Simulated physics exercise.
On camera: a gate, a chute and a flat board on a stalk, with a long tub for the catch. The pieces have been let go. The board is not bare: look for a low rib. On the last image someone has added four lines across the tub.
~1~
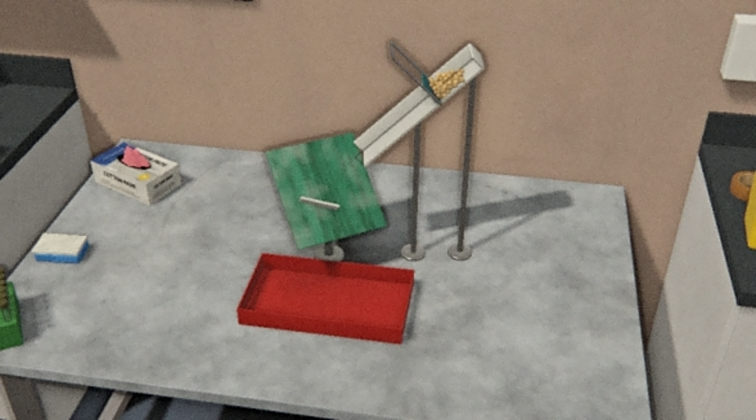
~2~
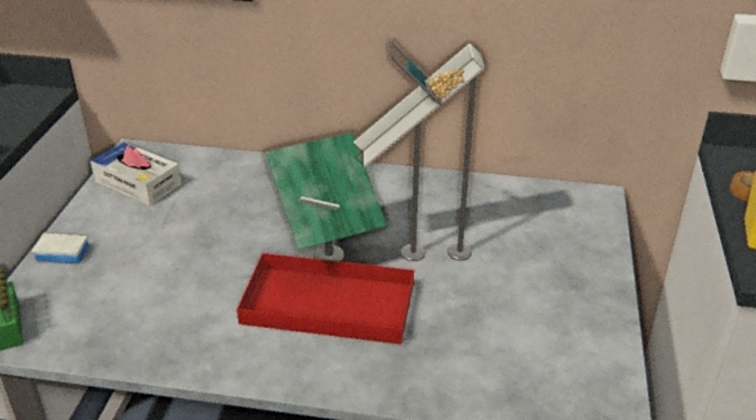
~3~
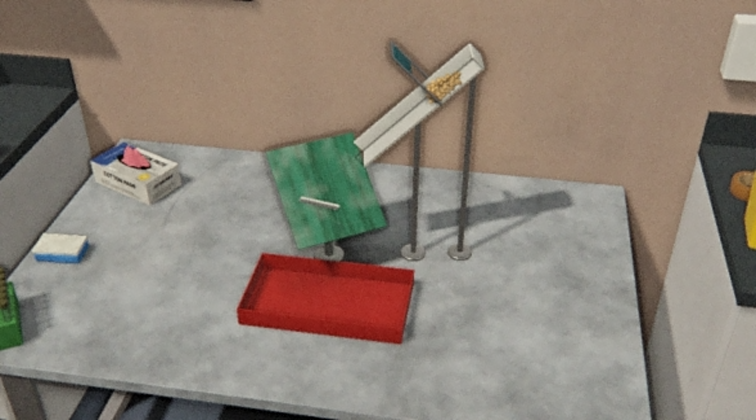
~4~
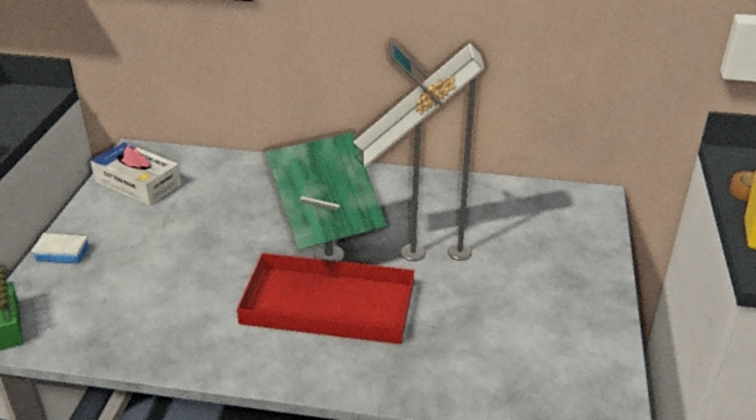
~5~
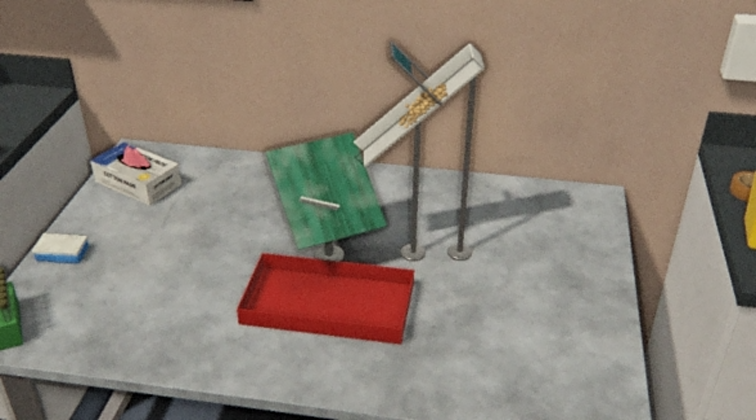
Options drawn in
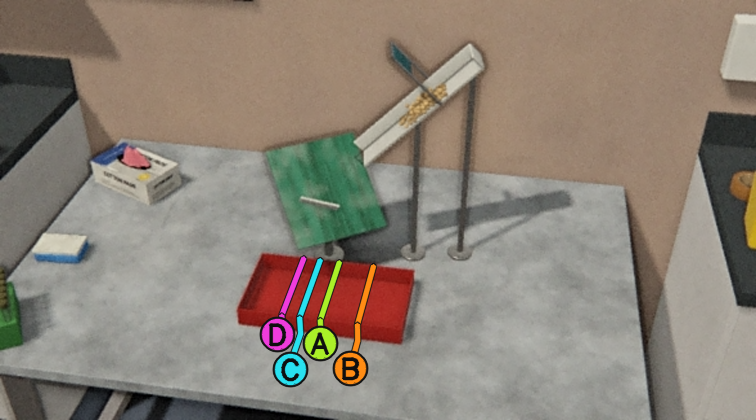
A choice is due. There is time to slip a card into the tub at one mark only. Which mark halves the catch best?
B.
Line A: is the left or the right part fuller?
The right side.
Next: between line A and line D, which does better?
That would be A.
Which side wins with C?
More lands on the right.
On the marked copy, line A crosses the front rim at (320, 319); line B crosses the front rim at (357, 324); line C crosses the front rim at (299, 317); line D crosses the front rim at (282, 314).
With A, of what is caught, roughly a quarter on the left of the divider, the larger part on the right.
With B, of what is caught, roughly half on the left of the divider, roughly half on the right.
With C, of what is caught, about a tenth on the left of the divider, the larger part on the right.
With D, of what is caught, about a tenth on the left of the divider, almost all on the right.
